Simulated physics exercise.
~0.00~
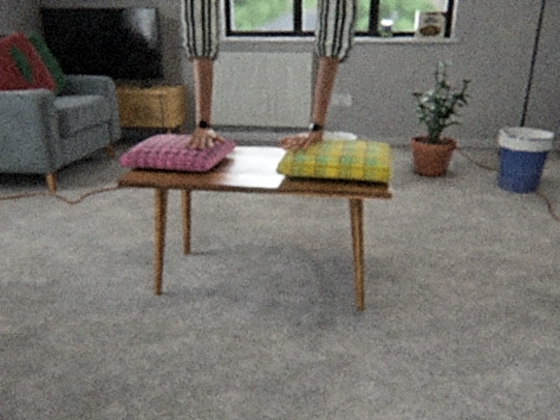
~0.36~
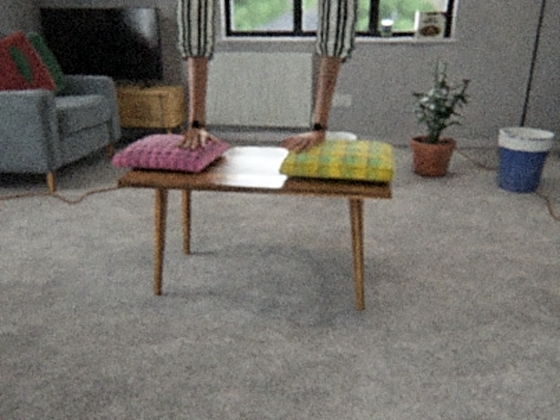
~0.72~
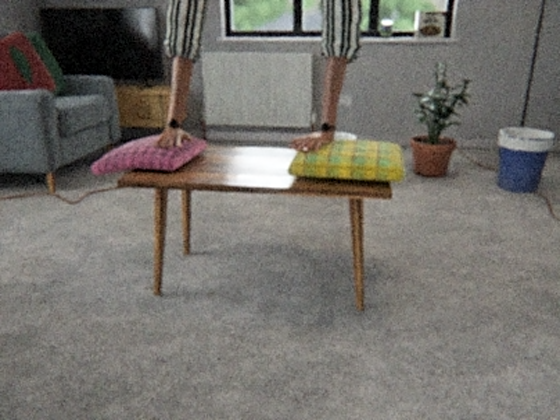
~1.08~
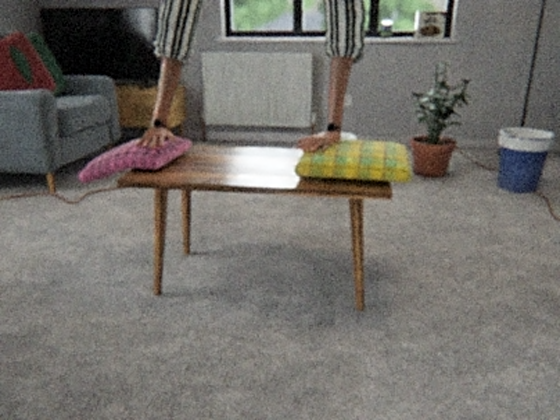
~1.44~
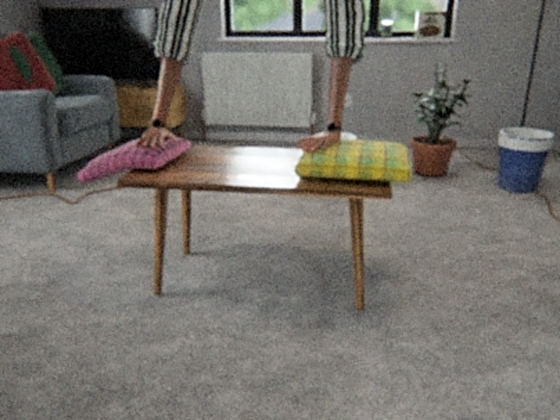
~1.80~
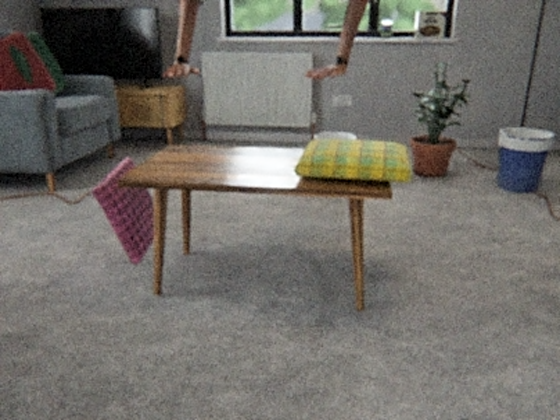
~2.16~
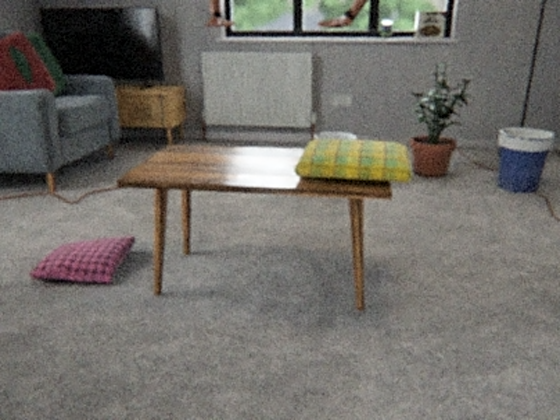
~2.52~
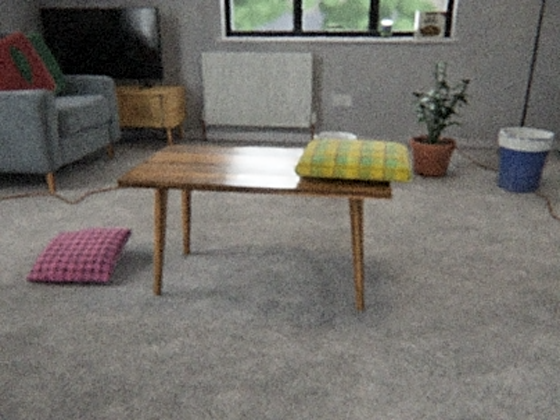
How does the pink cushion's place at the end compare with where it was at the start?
It starts on the left part of the bench top under a hand, and it ends lying on the carpet to the left of the bench.
Two hands push cushions outward on a bench, and only the pink one falls off.
